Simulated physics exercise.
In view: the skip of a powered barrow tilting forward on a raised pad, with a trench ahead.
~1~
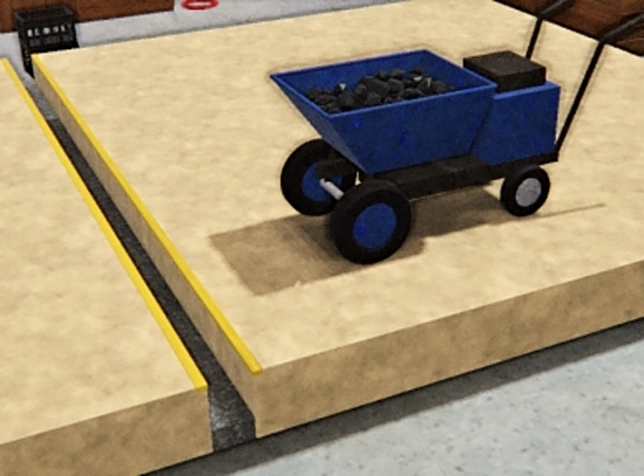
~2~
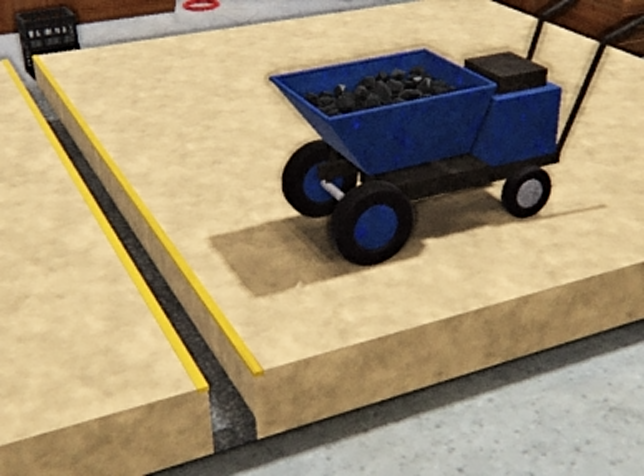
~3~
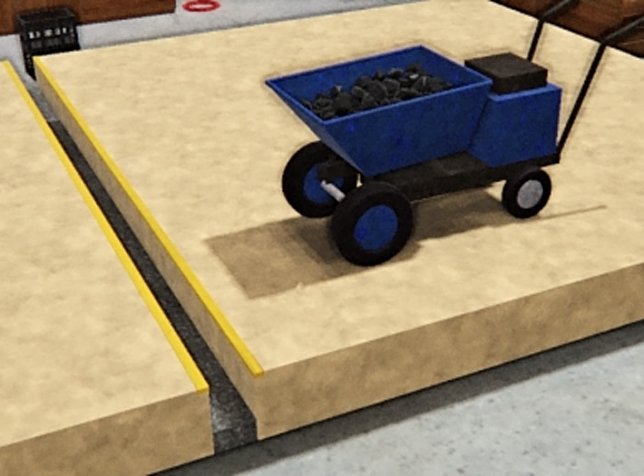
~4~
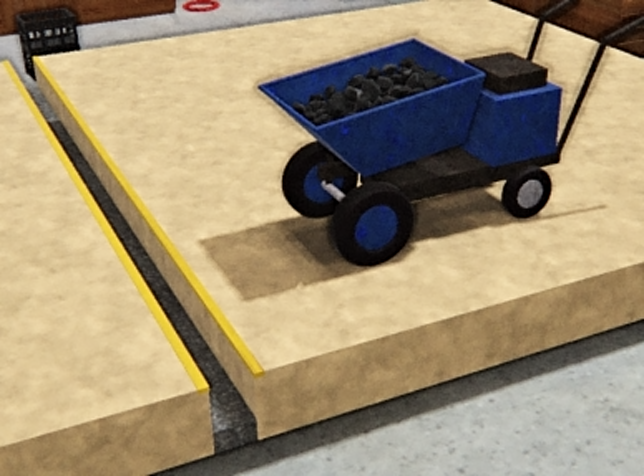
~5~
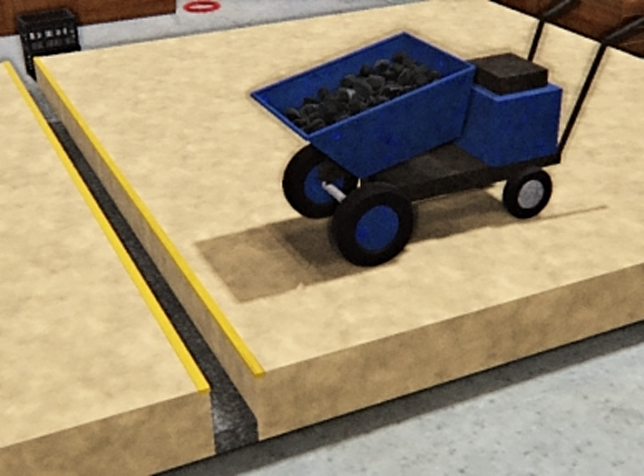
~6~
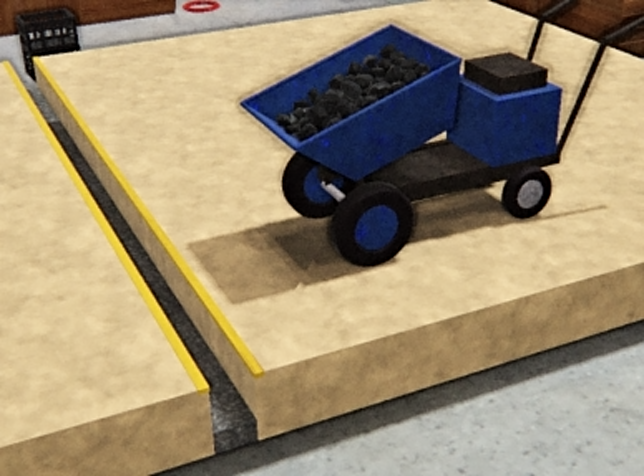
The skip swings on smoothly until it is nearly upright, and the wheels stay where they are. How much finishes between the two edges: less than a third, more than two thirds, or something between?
It catches between a third and two thirds.
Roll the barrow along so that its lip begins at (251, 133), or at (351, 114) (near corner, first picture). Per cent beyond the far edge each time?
About 60 and 0 per cent.
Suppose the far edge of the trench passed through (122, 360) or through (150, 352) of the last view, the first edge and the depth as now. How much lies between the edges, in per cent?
Near 60 % and 60 %.
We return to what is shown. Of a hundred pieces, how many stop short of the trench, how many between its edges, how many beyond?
Short near 25; between near 50; beyond near 5.
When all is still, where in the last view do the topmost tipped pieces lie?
Around (207, 247).
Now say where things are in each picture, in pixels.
The first frame shows lip of the skip at (329, 118), level; top of the load at (375, 99), lumps of coal; first edge of the trench at (228, 329); far edge at (175, 343), the trench under half as wide as the skip, and about as deep as wide.
The second frame shows lip of the skip at (328, 121), level; top of the load at (393, 88).
The third frame shows lip of the skip at (323, 125), tipped barely; top of the load at (389, 87).
The fourth frame shows lip of the skip at (316, 130), tipped a little; top of the load at (413, 92).
The fifth frame shows lip of the skip at (307, 139), tipped a little; top of the load at (390, 88).
The sixth frame shows lip of the skip at (296, 149), tipped clearly; top of the load at (394, 82); first edge of the trench at (230, 331); far edge at (177, 345).
Soon after the last picture, skip tipped steeply; all in the skip.
A little later, skip tipped right over; most in the skip; a small part short of the trench; a stray few in or heaped over the trench; a stray few falling.
Later still, skip tipped right over; about a third in the skip; about a quarter short of the trench; about a third in or heaped over the trench; a stray few beyond it.
By the end, skip tipped right over; a small part in the skip; about a quarter short of the trench; about half in or heaped over the trench; a small part beyond it.
